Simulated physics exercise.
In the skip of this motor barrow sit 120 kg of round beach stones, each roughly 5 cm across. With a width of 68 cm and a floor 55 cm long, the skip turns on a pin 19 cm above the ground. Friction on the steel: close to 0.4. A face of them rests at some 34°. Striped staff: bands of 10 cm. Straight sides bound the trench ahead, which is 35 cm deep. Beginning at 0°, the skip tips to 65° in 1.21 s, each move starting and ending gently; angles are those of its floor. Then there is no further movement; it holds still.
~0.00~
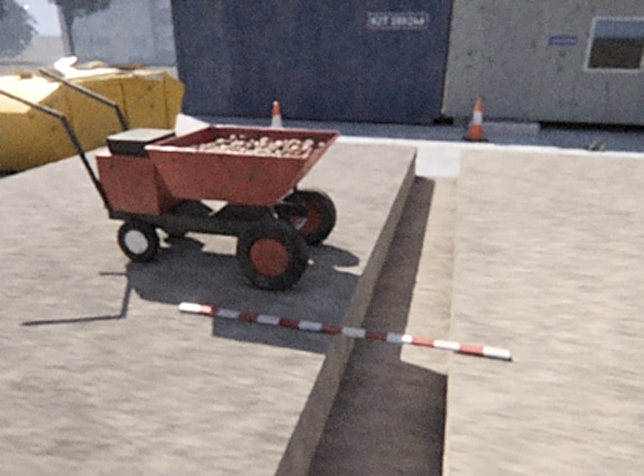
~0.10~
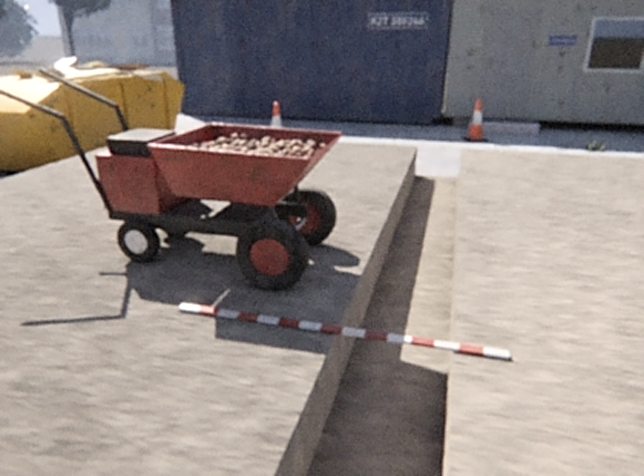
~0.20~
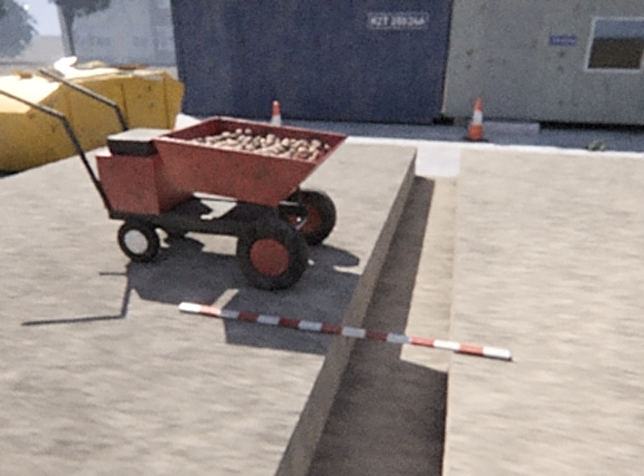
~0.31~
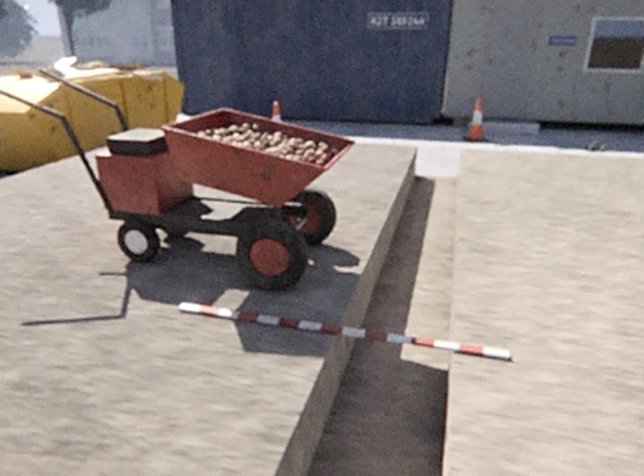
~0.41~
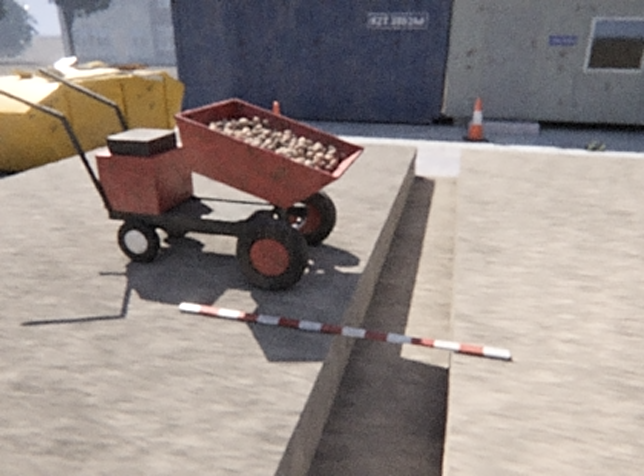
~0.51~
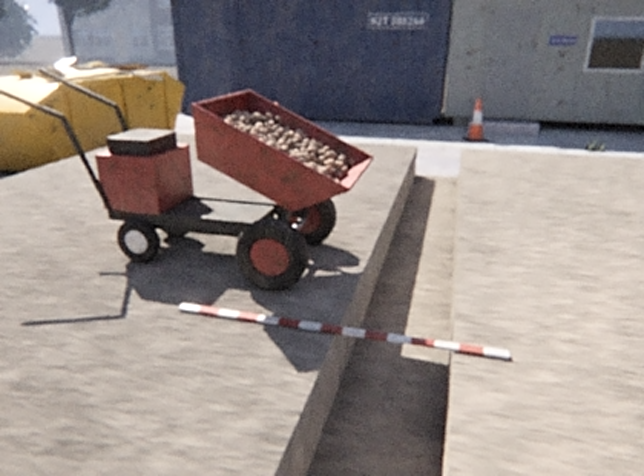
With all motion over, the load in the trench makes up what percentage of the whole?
It makes up about 97 percent of the whole load.
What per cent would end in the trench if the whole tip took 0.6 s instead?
I'd put it at roughly 80 per cent.
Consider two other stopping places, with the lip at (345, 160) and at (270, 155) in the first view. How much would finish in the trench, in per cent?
Around 60% for the first place and 100% for the second.
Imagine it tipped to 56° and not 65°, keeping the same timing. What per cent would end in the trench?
Roughly 80 per cent would end in the trench.
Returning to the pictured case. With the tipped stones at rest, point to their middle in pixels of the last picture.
Roughly at pixel (418, 325).
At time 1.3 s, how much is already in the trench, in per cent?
I'd put it near 40 per cent.
After 0.9 s the floor is at 55°; 100 % in the skip; the foremost stones are at (384, 228).
After 1.3 s the floor is at 65°; 59 % in the skip, 41 % in the trench; the foremost stones are at (452, 305).
After 1.7 s the floor is at 65°; 25 % in the skip, 72 % in the trench, 4 % past the trench; the foremost stones are at (524, 287).
After 3.6 s the floor is at 65°; 0 % in the skip, 97 % in the trench, 3 % past the trench; the foremost stones are at (572, 285).
